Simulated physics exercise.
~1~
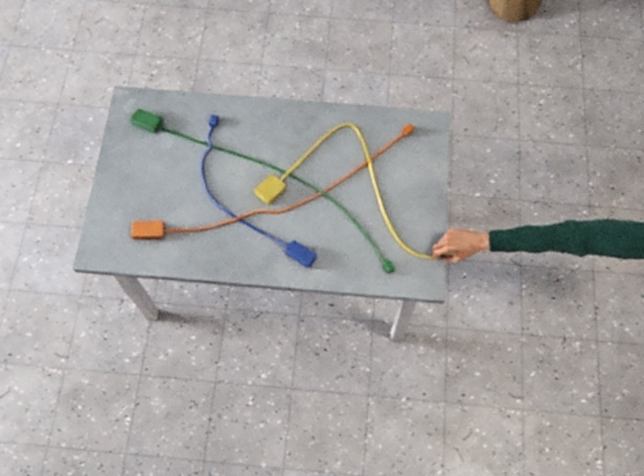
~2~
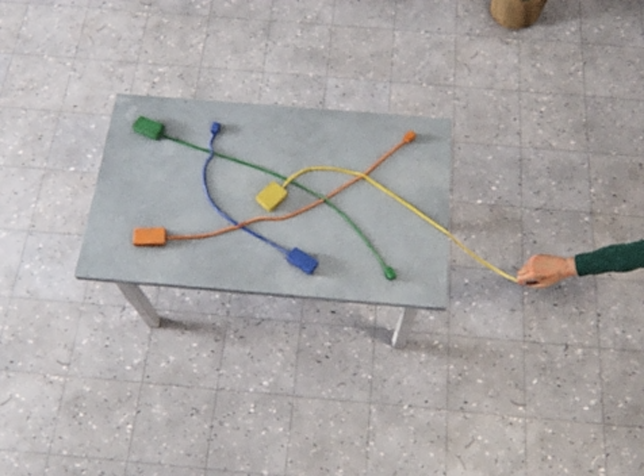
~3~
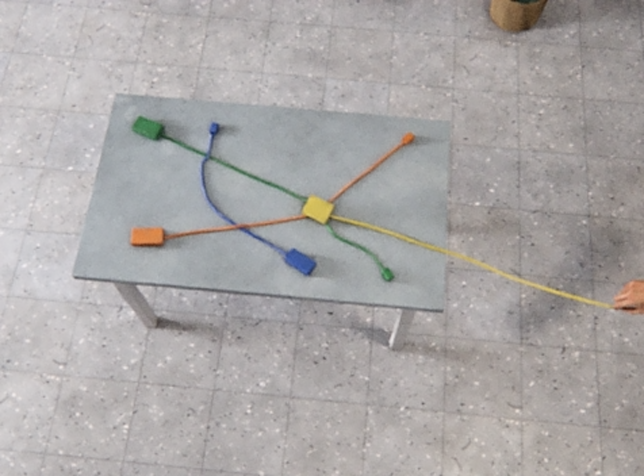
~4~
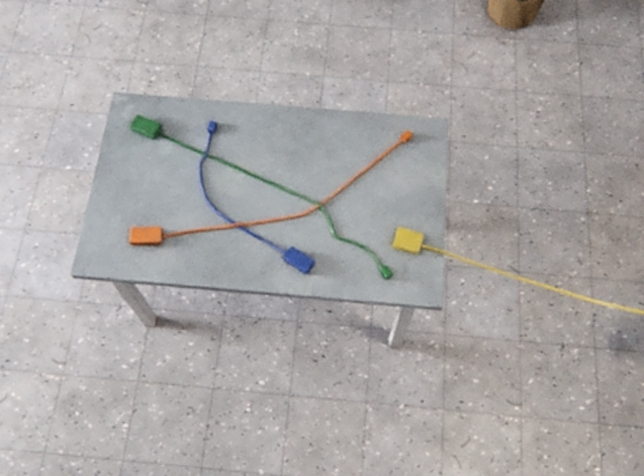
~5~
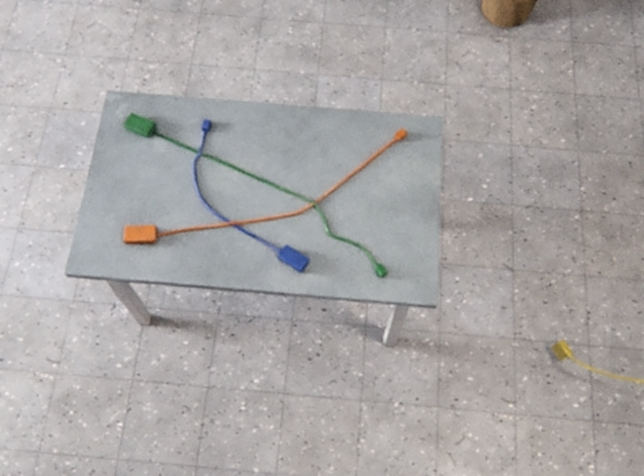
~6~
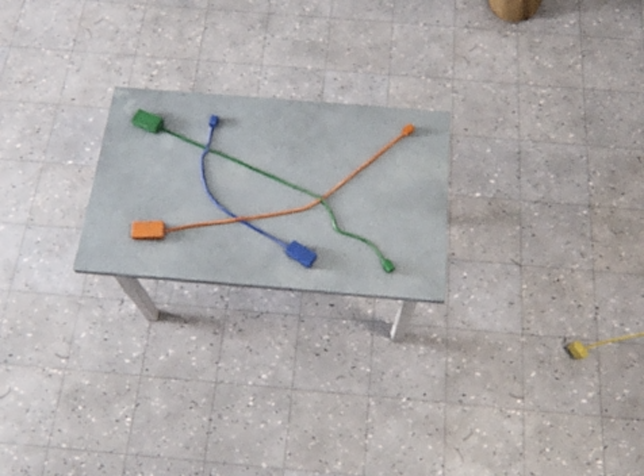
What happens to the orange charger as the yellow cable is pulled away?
The orange charger stays put at the left side of the table.
